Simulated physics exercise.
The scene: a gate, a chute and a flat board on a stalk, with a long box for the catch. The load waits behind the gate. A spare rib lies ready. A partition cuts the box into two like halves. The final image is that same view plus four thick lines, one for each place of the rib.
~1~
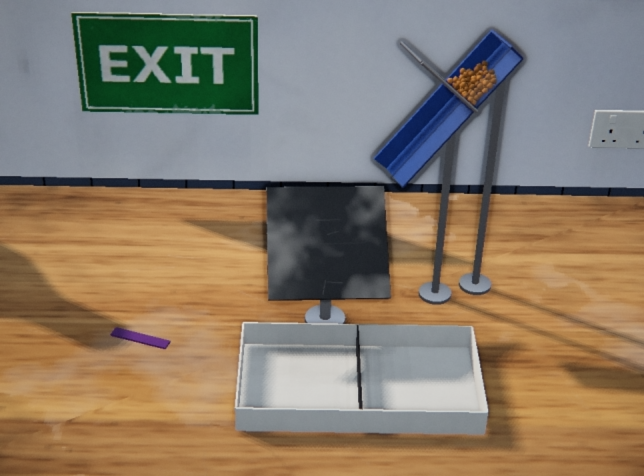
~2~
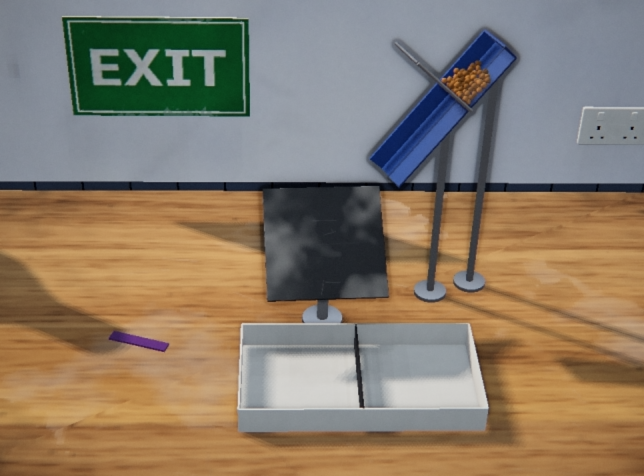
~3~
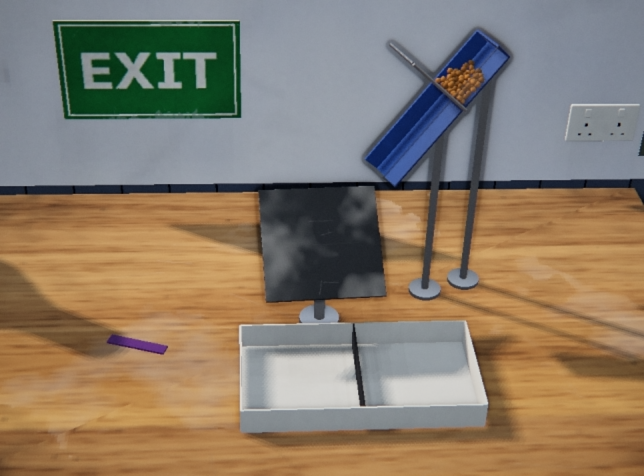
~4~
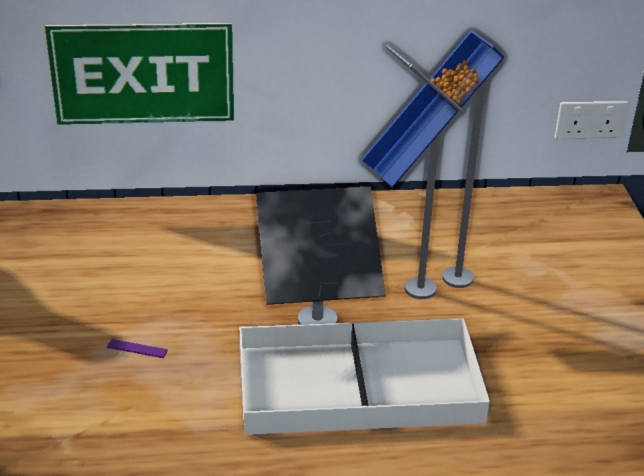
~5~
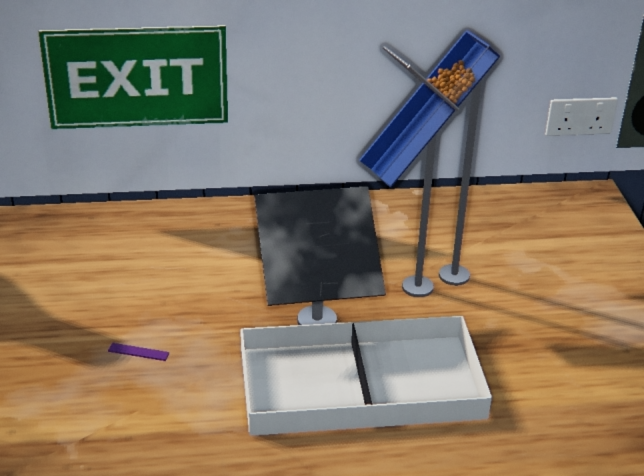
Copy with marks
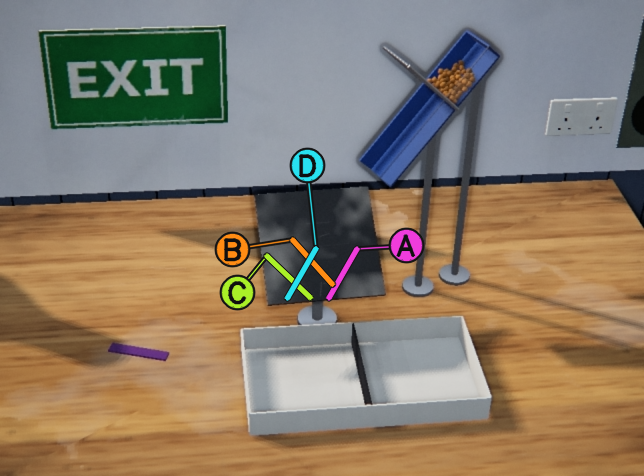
Only the camera moves, drifting slowly and slightly around a wooden tabletop seen from the front and a little above, so the green exit sign and white wall socket slide gently left against the pale wall. A tilted blue chute on two grey stands holds orange-brown pieces behind its gate at upper right, beyond a dark square board and a white two-part box, with a purple strip at left. The pieces, chute, board and box all stay still on their supports.
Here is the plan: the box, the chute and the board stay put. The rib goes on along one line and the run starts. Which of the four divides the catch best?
B works best here.
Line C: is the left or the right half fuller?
More lands on the left.
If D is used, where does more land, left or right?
More lands on the left.
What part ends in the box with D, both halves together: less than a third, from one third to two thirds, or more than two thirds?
More than two thirds.
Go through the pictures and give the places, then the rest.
Load behind the gate near (471, 85), roasted chickpeas; lip of the chute near (395, 178), sloping fairly steeply, in the first frame.
Middle of the board near (325, 242), tilted fairly steeply; middle of its low edge near (328, 299); of its high edge near (321, 187), in the second frame.
Front corners of the box near (241, 410) and (487, 404); front end of its middle wall near (365, 407), in the third frame.
Middle of the load near (454, 84); lip near (383, 178), in the fourth frame.
Middle of the load near (450, 84); lip near (381, 178), in the fifth frame.
On the marked copy, line A from (357, 248) to (328, 298); line B from (292, 239) to (332, 284); line C from (266, 255) to (310, 297); line D from (316, 248) to (287, 298).
If A is chosen, of what is caught, the whole lot in the left half, none at all in the right.
If B is chosen, of what is caught, close to half in the left half, close to half in the right.
If C is chosen, of what is caught, all but a few in the left half, a small share in the right.
If D is chosen, of what is caught, the bulk in the left half, a small share in the right.
